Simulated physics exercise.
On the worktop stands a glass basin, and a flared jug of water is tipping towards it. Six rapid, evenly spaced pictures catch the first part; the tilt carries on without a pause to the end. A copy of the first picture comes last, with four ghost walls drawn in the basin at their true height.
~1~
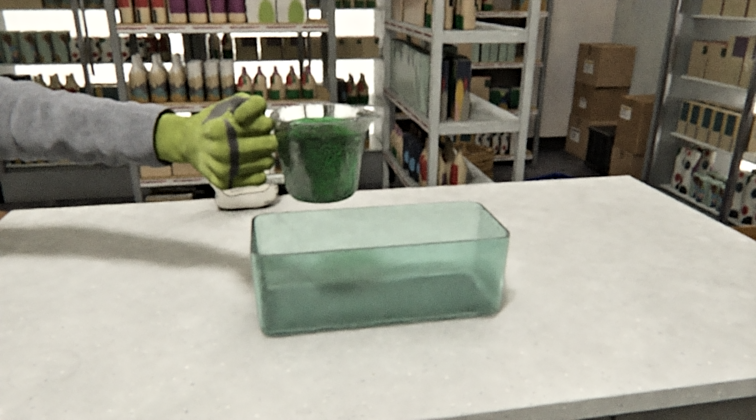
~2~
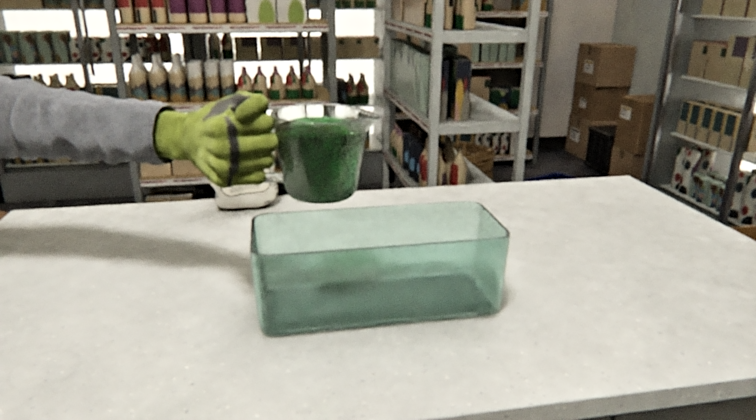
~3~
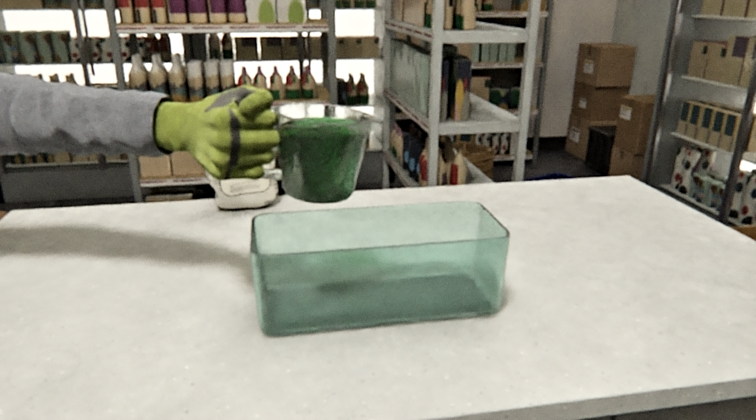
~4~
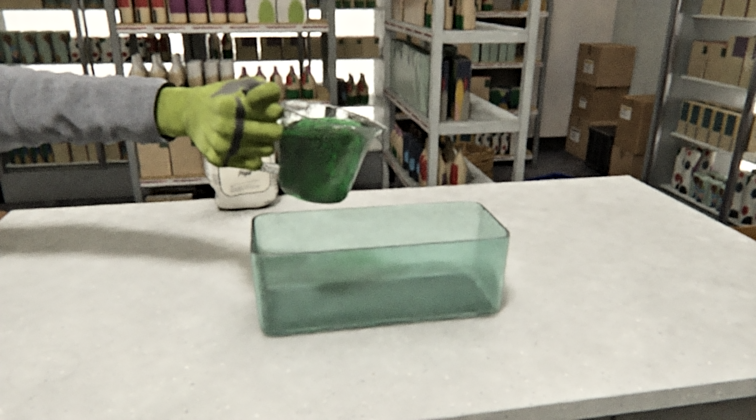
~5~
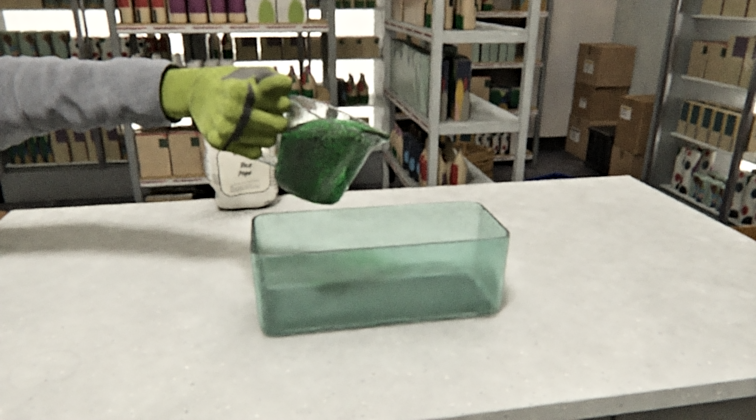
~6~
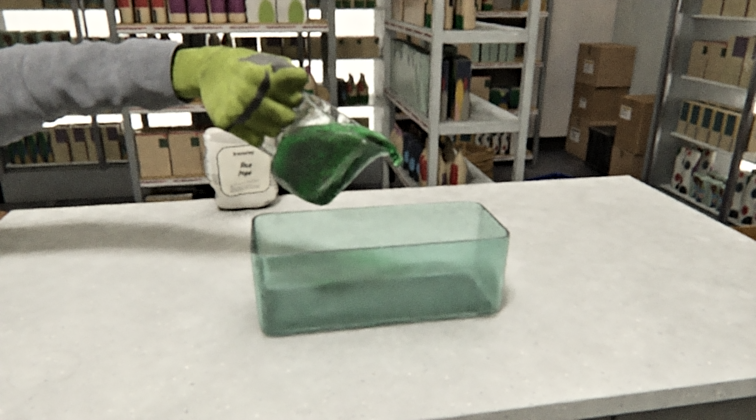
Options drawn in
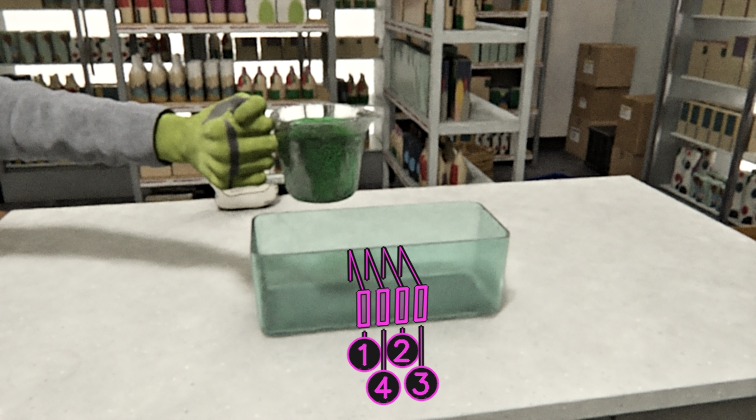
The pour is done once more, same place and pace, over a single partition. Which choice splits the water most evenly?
The answer is slot 3.
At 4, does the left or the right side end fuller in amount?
More ends on the right.
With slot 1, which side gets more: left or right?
More ends on the right.
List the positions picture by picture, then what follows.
Upright, lip at (379, 114); basin from (260, 333) to (499, 310); nothing has left yet.
Upright, lip at (380, 115); nothing has left yet.
Tipped about 6°, lip at (382, 120); nothing has left yet.
Tipped about 14°, lip at (386, 128); nothing has left yet.
Tipped about 23°, lip at (388, 139); water is over the lip, down to (388, 139).
Tipped about 35°, lip at (389, 153); water is over the lip, down to (396, 164).
On the marked copy, 1 at (364, 332); 2 at (402, 328); 3 at (421, 326); 4 at (383, 330).
With 1, about 3 % ends left of the wall and 96 % right of it.
With 2, about 25 % ends left of the wall and 75 % right of it.
With 3, about 53 % ends left of the wall and 46 % right of it.
With 4, about 11 % ends left of the wall and 89 % right of it.
